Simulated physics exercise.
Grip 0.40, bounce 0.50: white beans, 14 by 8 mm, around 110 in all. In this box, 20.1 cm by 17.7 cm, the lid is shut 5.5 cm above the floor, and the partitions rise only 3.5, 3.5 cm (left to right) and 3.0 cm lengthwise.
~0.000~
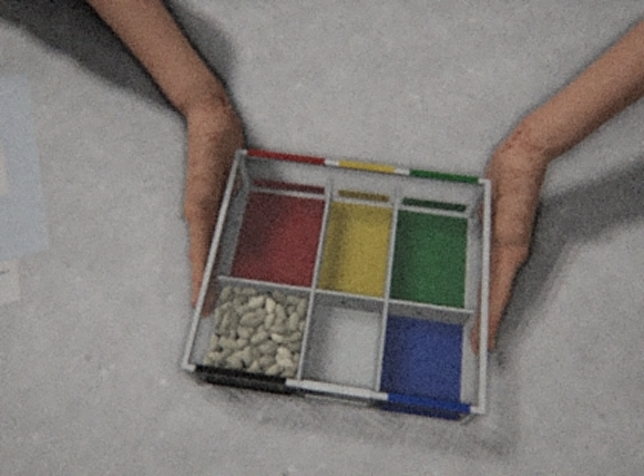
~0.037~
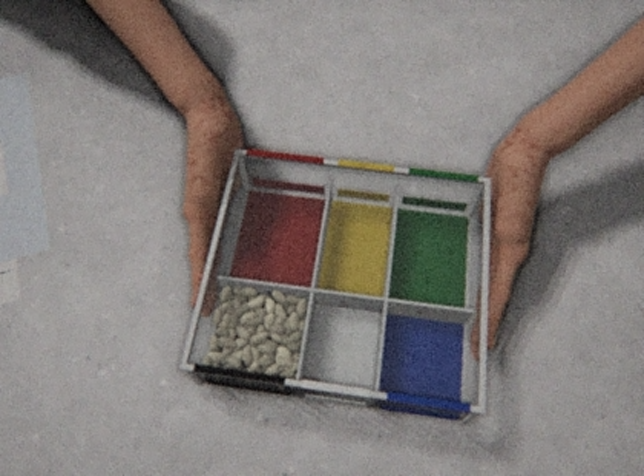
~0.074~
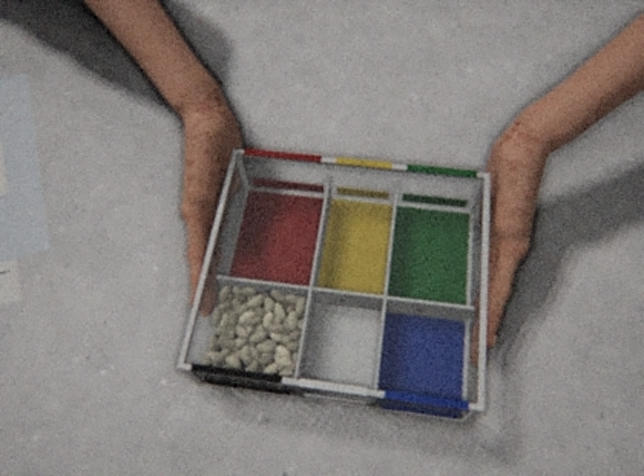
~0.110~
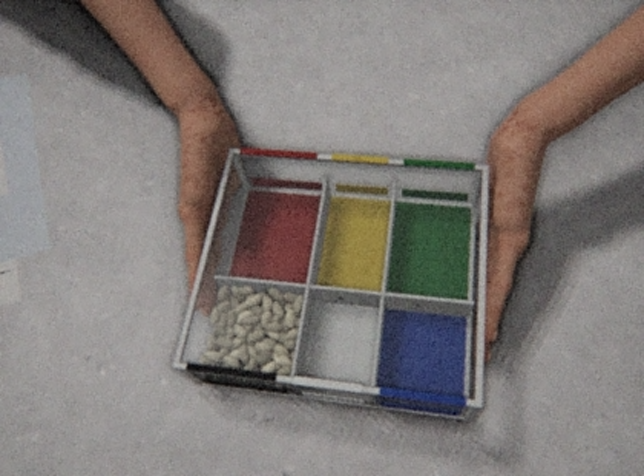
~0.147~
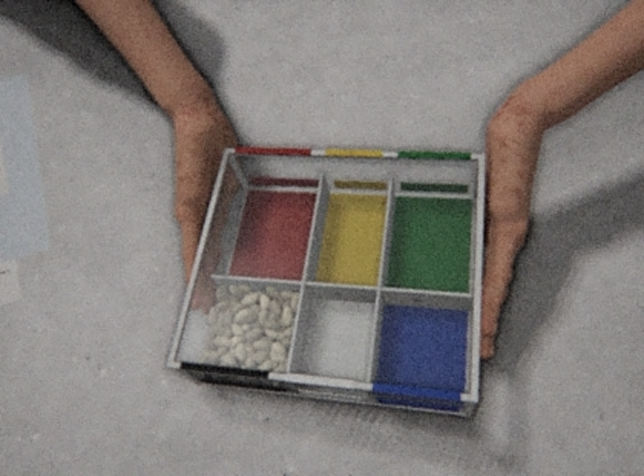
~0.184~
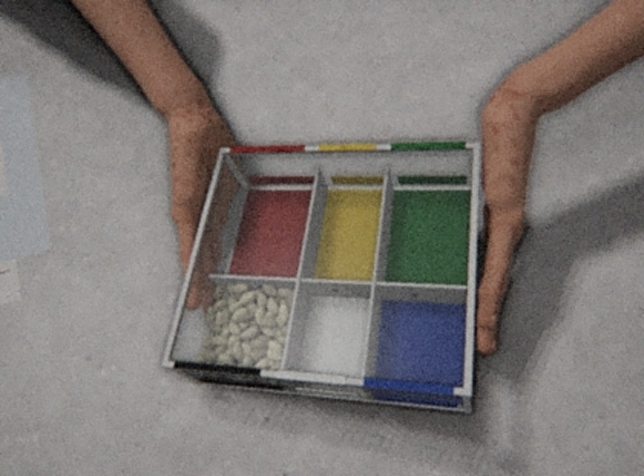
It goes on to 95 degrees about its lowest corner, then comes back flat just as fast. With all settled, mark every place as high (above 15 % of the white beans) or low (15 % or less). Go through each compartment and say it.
Red: Low; blue: Low; green: Low; yellow: Low; white: Low; black: High.
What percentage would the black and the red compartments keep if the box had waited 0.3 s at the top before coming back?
You'd end up with black at 95 per cent and red at 5 per cent.
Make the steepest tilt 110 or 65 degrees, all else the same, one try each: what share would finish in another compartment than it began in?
5 % and 0 %.
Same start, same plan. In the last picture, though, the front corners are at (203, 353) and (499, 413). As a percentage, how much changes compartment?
Roughly 70 per cent.
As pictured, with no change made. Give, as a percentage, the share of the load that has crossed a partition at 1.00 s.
0 %.
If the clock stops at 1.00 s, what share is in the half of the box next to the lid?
Share: Approx. 40 %.
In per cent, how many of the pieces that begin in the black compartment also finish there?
Some 100 percent.
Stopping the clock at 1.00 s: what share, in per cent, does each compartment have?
You'd find red at 0, blue at 0, green at 0, yellow at 0, white at 0 and black at 100 per cent.
After 1.00 s, tilt 95 degrees; black 100 %.
Then, at 1.54 s, tilt 42 degrees; red 5 %, black 95 %.
After 2.14 s, tilt 0 degrees; red 5 %, black 95 %.
In the end, at 2.5 s, red 5 %, blue 0 %, green 0 %, yellow 0 %, white 0 %, black 95 %.
